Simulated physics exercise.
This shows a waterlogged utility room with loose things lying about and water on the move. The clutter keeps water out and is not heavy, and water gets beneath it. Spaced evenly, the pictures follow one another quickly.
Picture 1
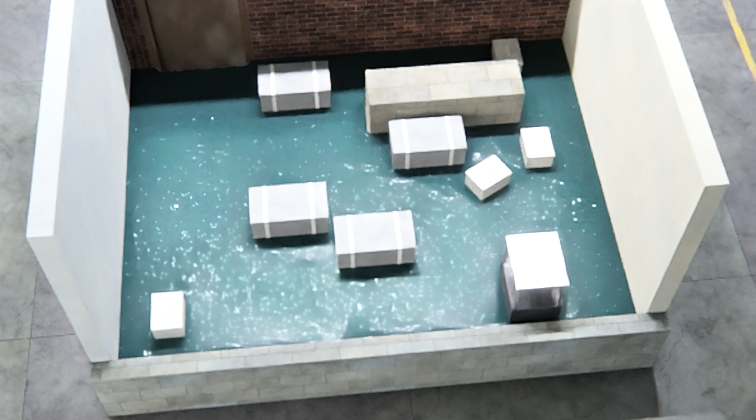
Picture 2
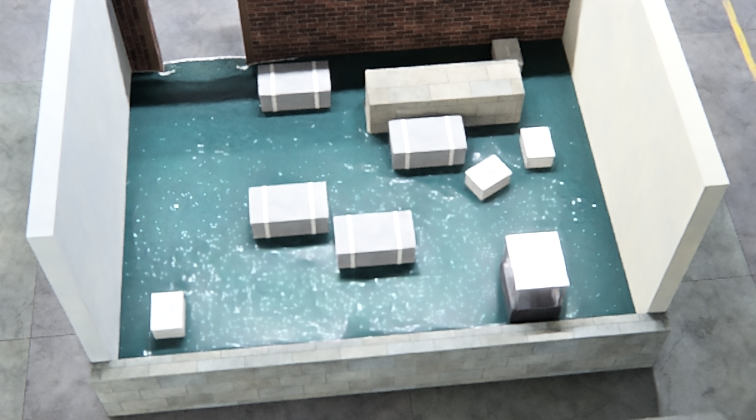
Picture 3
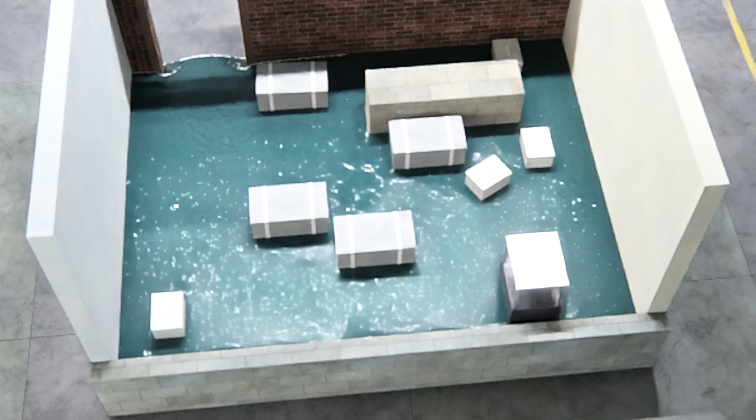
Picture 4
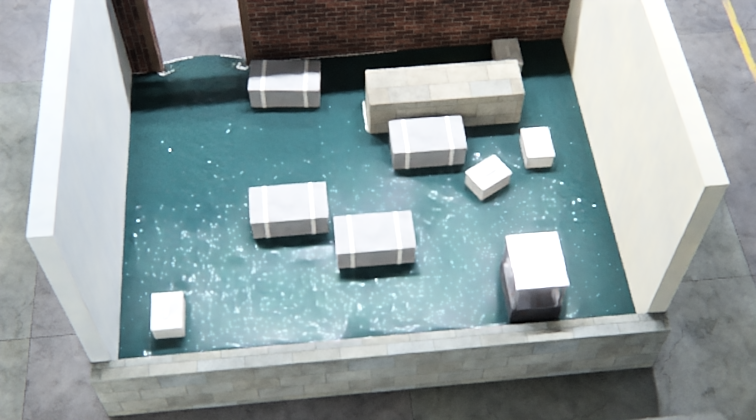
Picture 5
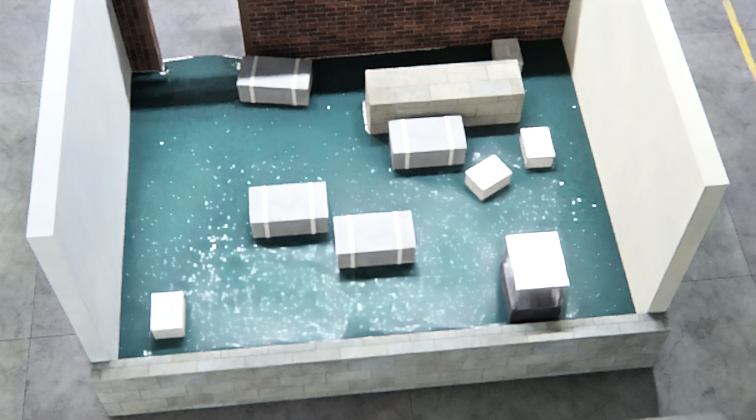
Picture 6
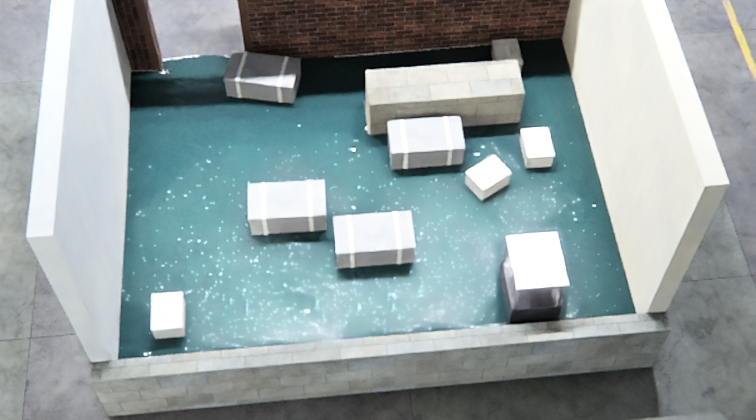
In a flooded room with pale boxes and trunks sitting in the water, a brown panel in the back wall vanished, leaving a gap, and the trunk nearest it drifted left and turned slightly.
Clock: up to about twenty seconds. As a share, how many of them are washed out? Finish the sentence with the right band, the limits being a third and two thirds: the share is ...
The share is from a third to two thirds.
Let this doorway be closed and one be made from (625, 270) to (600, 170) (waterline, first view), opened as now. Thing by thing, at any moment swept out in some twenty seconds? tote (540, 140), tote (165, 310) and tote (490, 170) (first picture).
For the three items in order: Escaped, contained, escaped.
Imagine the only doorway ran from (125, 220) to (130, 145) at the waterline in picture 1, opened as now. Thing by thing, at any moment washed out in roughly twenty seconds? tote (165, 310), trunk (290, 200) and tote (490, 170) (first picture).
Per item as listed - swept away, swept away, not lost.
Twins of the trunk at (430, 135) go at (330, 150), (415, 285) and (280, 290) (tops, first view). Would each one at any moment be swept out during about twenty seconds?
In order: Exits; never exits; never exits.
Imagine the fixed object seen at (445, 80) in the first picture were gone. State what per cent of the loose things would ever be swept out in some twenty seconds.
Roughly 40 per cent.
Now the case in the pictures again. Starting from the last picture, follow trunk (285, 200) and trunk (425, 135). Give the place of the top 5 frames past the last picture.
(261, 171) and (392, 133).
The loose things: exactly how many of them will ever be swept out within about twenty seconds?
I make it 4.
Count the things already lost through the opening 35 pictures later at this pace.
The number I arrive at is 3.
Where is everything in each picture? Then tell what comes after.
The first picture shows a trunk at (294, 78) floats; a trunk at (288, 202), afloat; 0 of 8 have shifted.
The second picture shows a trunk at (294, 78), afloat; a trunk at (288, 202) floats; 0 of 8 have shifted.
The third picture shows a trunk at (292, 77) floats, close to its start; a trunk at (288, 202), afloat; 0 of 8 have shifted.
The fourth picture shows a trunk at (285, 75) floats, close to its start; a trunk at (288, 202), afloat; 1 of 8 have shifted.
The fifth picture shows a trunk at (275, 72) floats, close to its start; a trunk at (288, 202) floats; 1 of 8 have shifted.
The sixth picture shows a trunk at (262, 69), afloat, a stride from its start; a trunk at (287, 199), afloat, close to its start; 2 of 8 have shifted.
A moment on, 1 of 8 are out; 7 afloat.
Next, 1 of 8 are out; 7 afloat.
Later, 3 of 8 are out; 5 afloat.
In the end, 4 of 8 are out; 4 afloat.
